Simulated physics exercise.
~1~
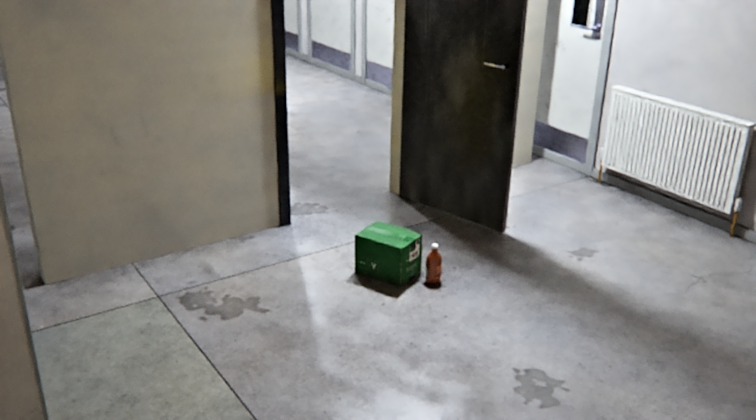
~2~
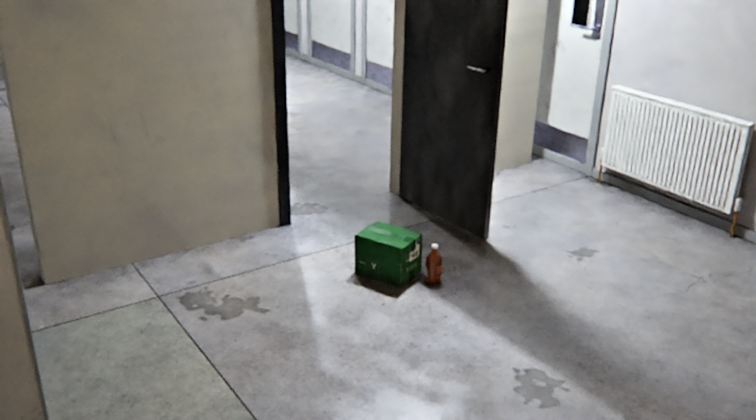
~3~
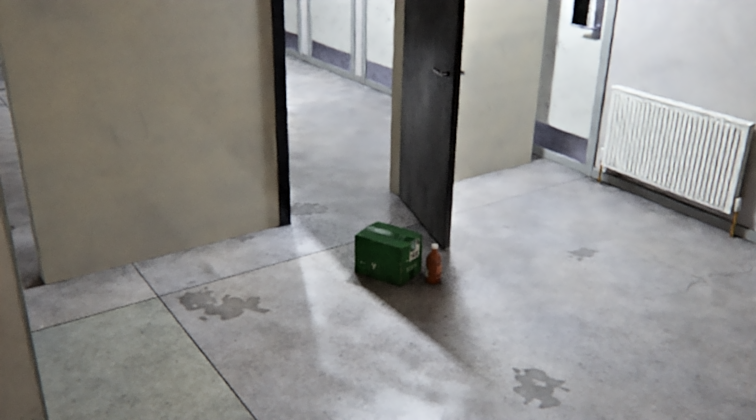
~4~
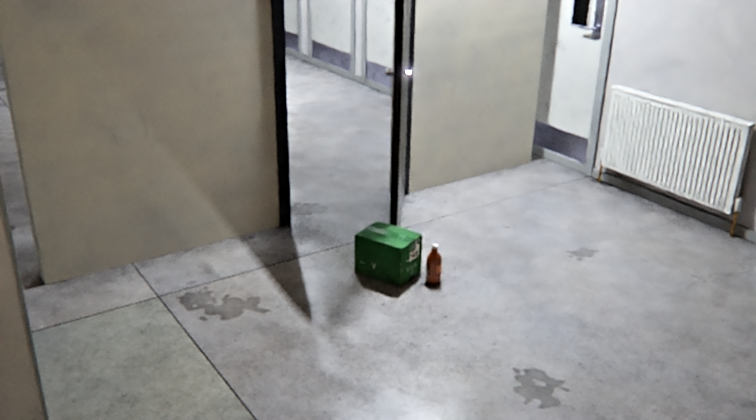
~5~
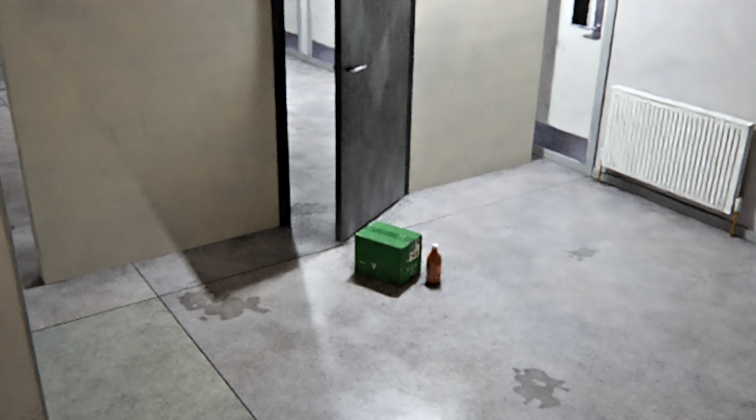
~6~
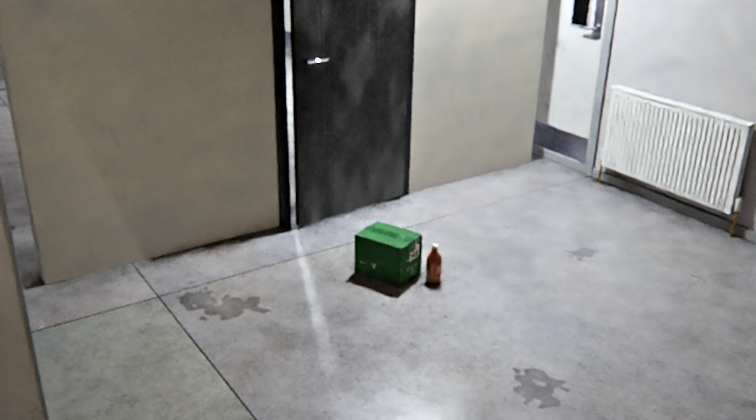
A dark door stands wide open in a doorway between pale walls, seen from a raised, still viewpoint over a grey concrete floor. A white radiator hangs on the wall at right, and a green box sits near the middle of the floor with a small orange-brown bottle just to its right. With nobody in view, the door swings leftward towards its frame, its shadow shifting across the floor. It passes behind the box and bottle without disturbing either one. The strip of light narrows as the door closes over the opening, and it ends up shut or very nearly so, with both objects where they began.
